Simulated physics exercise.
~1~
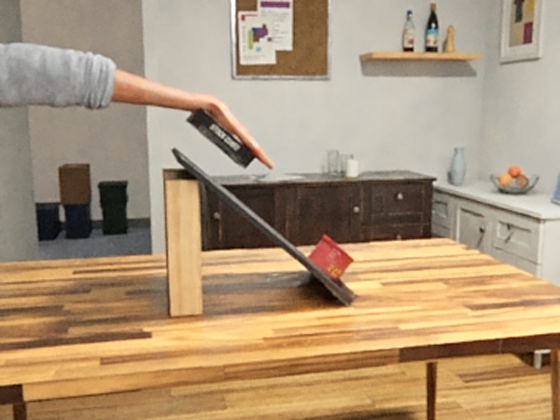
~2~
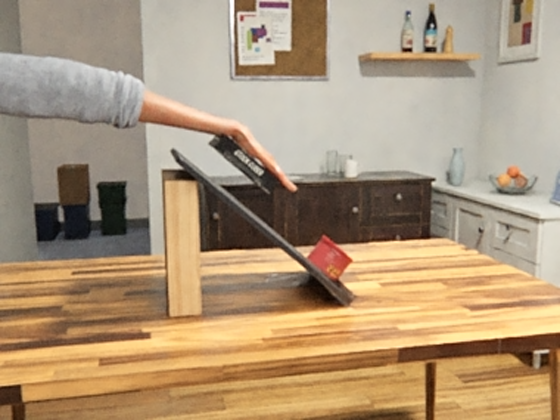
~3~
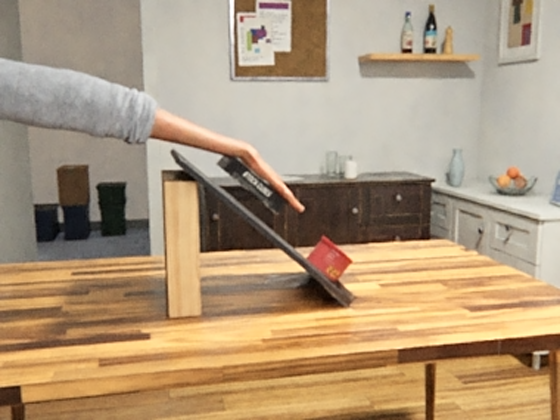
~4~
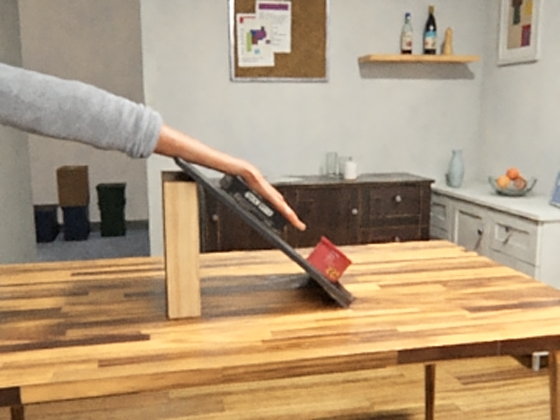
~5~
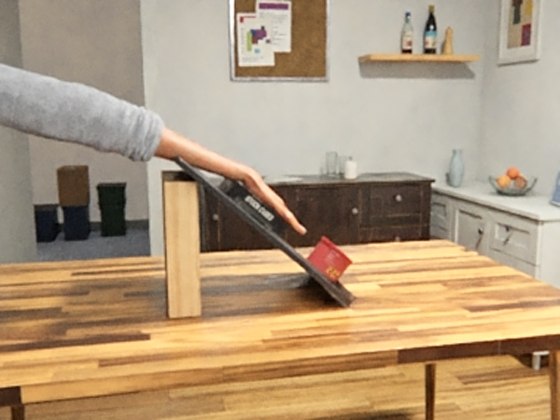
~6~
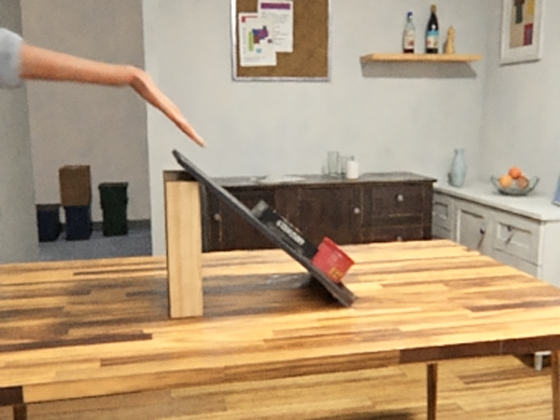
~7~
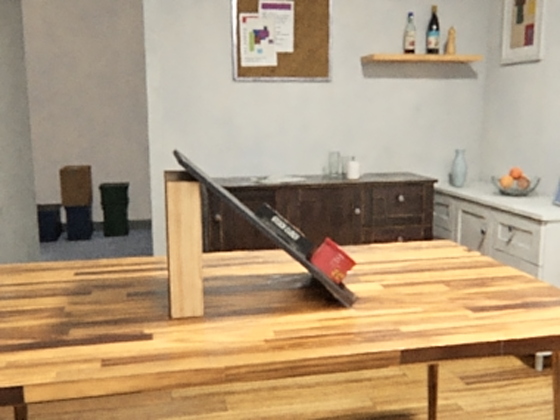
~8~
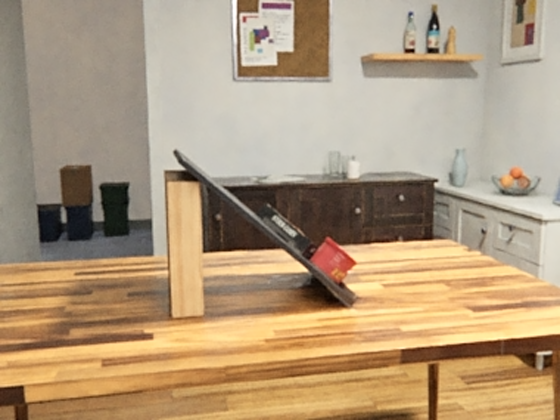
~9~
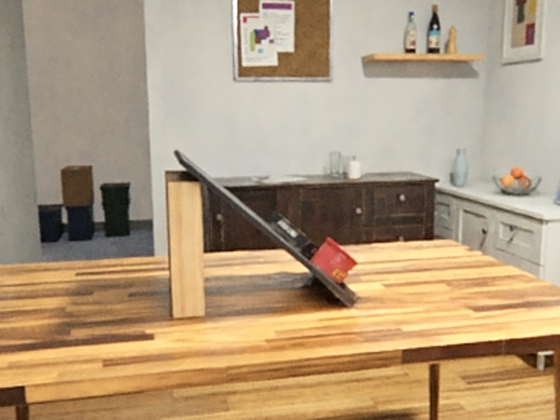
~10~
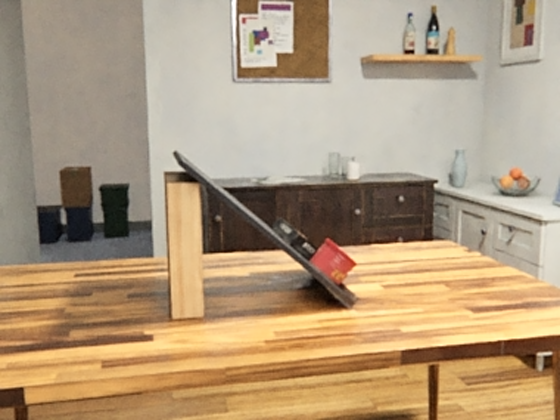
A black packet is held by a hand over a dark board that leans on a pale wooden block and slopes down to the right, seen from the side across a striped wooden table. A red tub sits near the board's lower end, with a dark sideboard, a corkboard and a bowl of oranges behind. The grey-sleeved arm lowers the packet onto the upper slope, then lets go and draws back out of view to the left. The packet slides down the board towards the tub, then creeps a little lower. It ends close against the red tub, which stays in place.
